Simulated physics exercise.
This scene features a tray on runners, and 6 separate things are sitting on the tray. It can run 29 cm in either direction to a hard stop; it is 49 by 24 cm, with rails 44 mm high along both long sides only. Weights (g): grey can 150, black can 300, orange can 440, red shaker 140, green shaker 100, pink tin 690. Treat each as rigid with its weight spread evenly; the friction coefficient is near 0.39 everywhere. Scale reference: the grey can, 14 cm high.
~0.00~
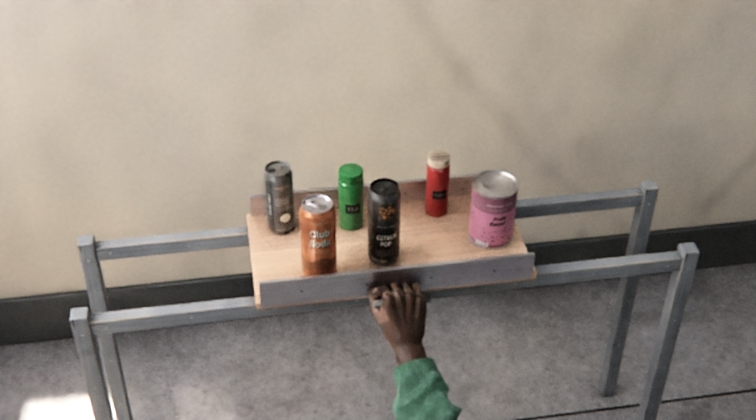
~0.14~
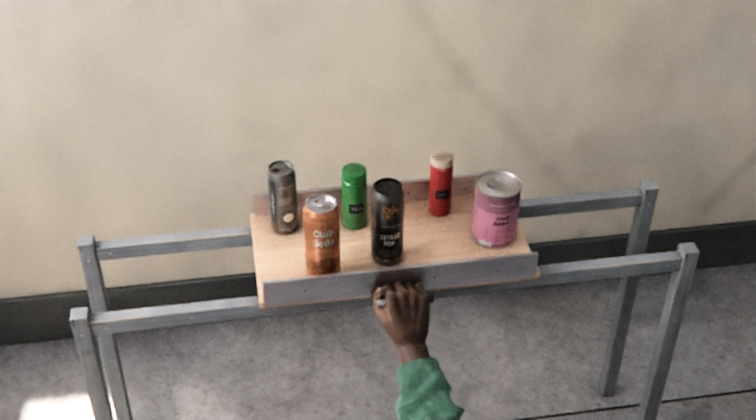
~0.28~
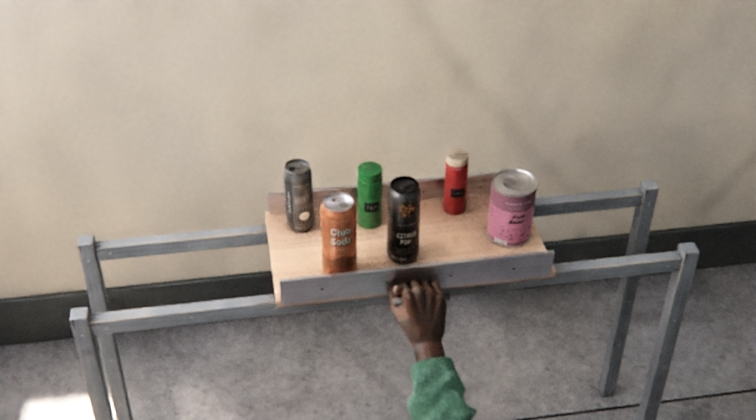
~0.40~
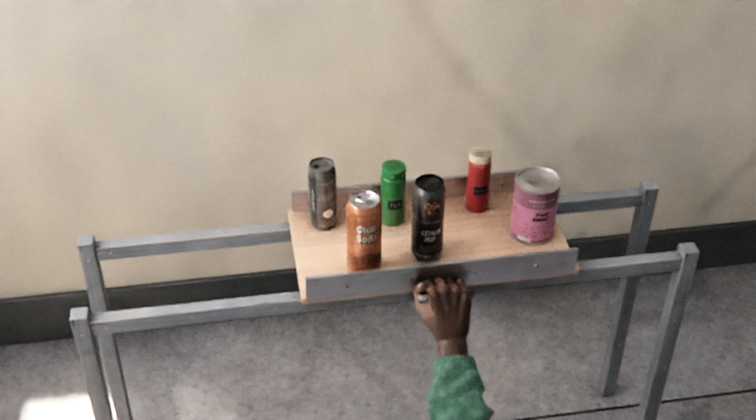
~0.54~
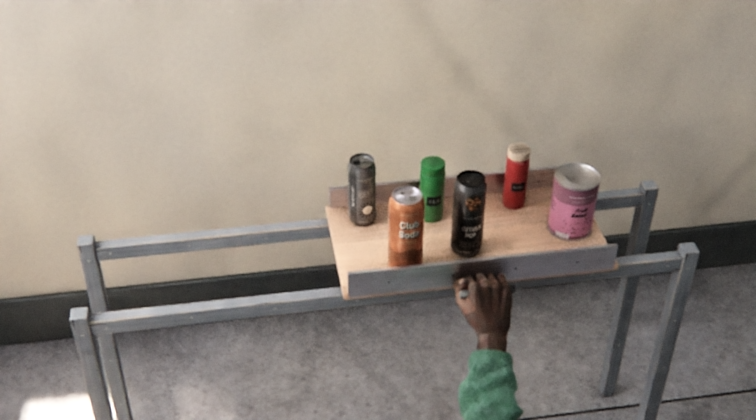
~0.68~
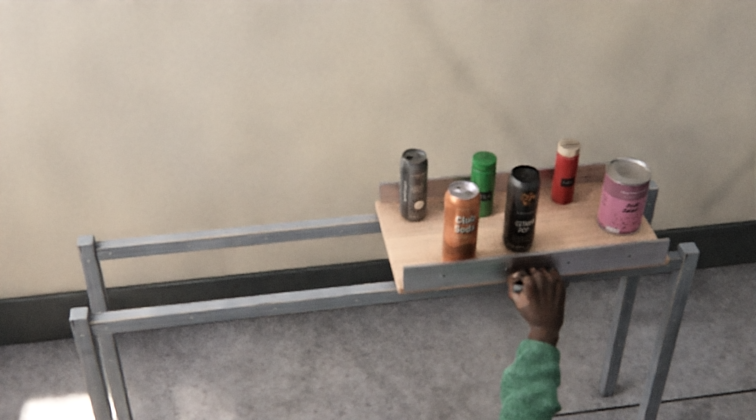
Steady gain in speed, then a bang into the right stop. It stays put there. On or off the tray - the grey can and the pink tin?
Result: The grey can is most likely still on board. The pink tin is most likely overboard.
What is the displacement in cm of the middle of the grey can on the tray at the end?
Roughly 15 cm.
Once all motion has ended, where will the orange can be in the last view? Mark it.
Near (572, 230).
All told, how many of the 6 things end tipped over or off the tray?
6.
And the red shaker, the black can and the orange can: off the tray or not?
At the end the red shaker leaves its base, the black can remains on its base and the orange can remains on its base.
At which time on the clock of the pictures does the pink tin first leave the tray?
Roughly at the 0.8 s mark.
Around 0.98 s, tray moved 29 cm right; pink tin now off the tray; grey can at 26° to upright near (480, 177); red shaker on its side.
Around 1.28 s, tray moved 29 cm right; red shaker now off the tray; grey can at 71° to upright near (505, 183); black can on its side.
Finally (2.7 s), off the tray, red shaker and pink tin; on their side or leaning hard on the tray, grey can, black can, orange can and green shaker. In the last view, grey can near (504, 181).
